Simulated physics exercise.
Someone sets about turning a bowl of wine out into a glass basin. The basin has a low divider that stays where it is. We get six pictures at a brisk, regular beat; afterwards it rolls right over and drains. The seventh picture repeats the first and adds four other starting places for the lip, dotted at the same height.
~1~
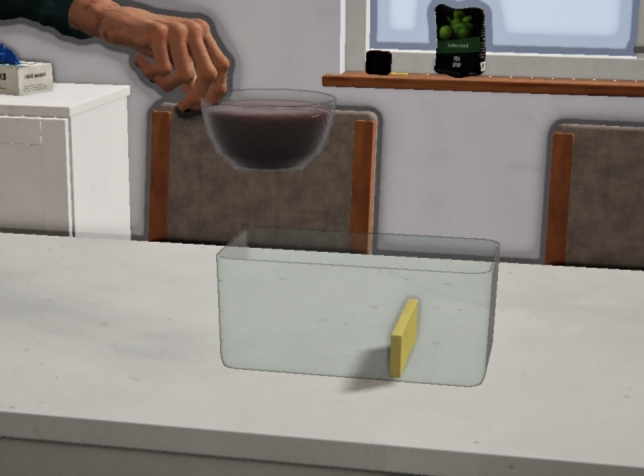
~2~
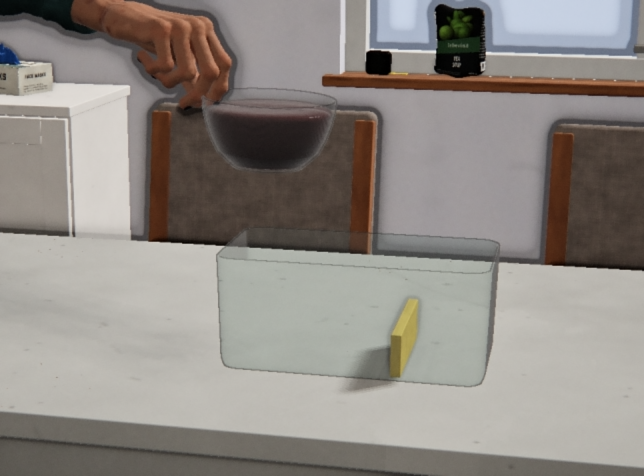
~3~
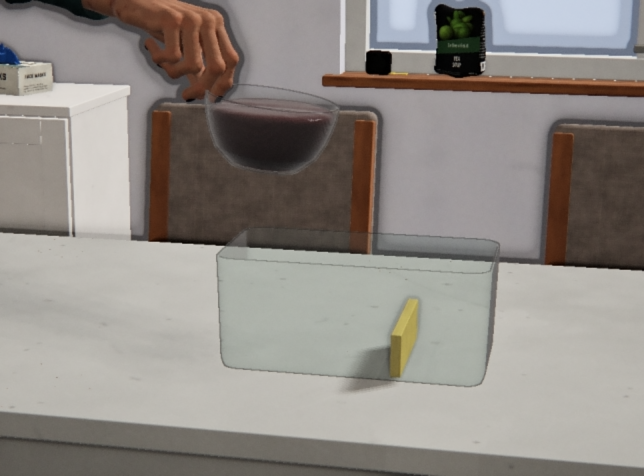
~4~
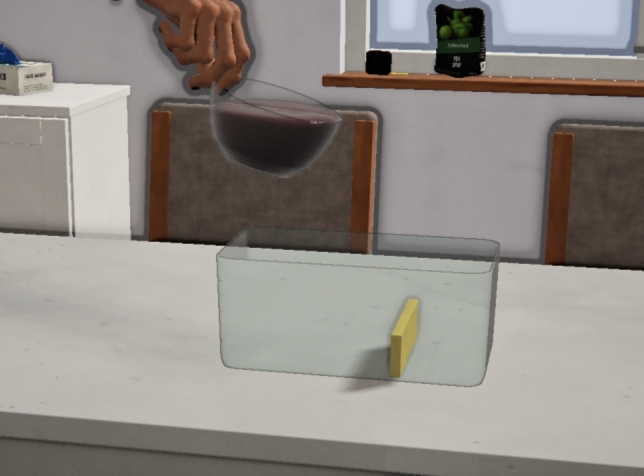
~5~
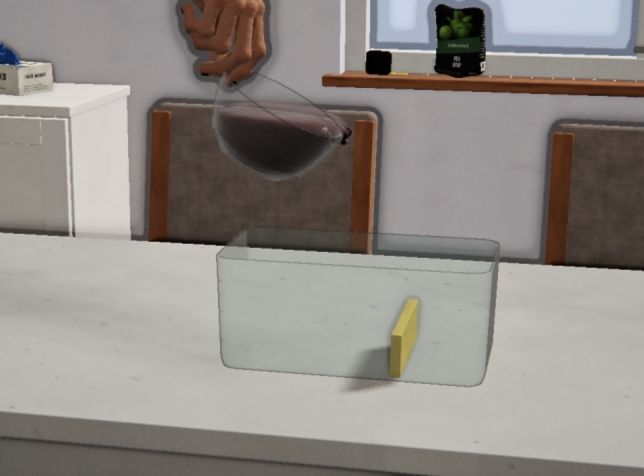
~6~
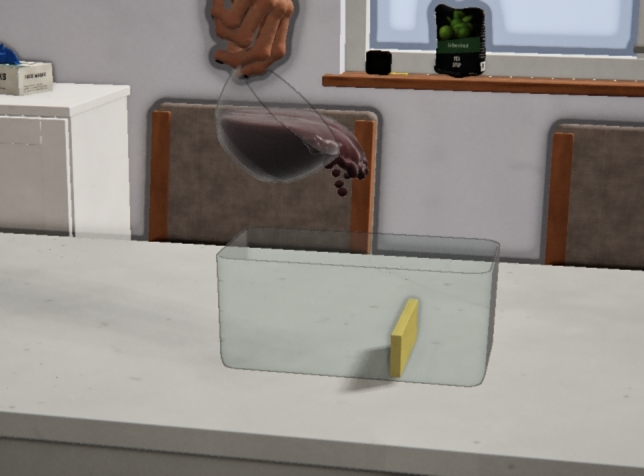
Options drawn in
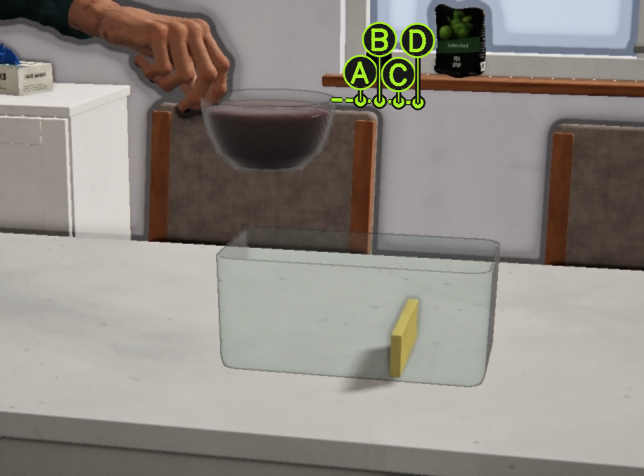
In a room with a pale countertop, brown chairs and a window behind it, the view is steady and looks slightly down. A hand at upper left holds a clear bowl of dark red wine above a transparent rectangular basin, in which a small yellow block stands right of centre. The hand tilts the bowl steadily rightward, and wine slips over its lip in dark drops.
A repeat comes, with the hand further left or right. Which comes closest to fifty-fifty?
The answer is dot A.
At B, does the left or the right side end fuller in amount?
The right one.
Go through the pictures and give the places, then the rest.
Upright, lip at (332, 99); basin from (221, 365) to (485, 386); top of the wall at (405, 316); nothing has left yet.
Tipped about 2°, lip at (333, 102); nothing has left yet.
Tipped about 8°, lip at (336, 109); nothing has left yet.
Tipped about 17°, lip at (339, 120); nothing has left yet.
Tipped about 29°, lip at (340, 135); wine is over the lip, down to (344, 142).
Tipped about 43°, lip at (337, 152); wine is over the lip, down to (343, 193).
On the marked copy, A at (360, 100); B at (379, 101); C at (398, 102); D at (417, 102).
With A, about 51 % ends left of the wall and 48 % right of it.
With B, about 32 % ends left of the wall and 66 % right of it.
With C, about 22 % ends left of the wall and 77 % right of it.
With D, about 23 % ends left of the wall and 74 % right of it; 3 % is lost outside.
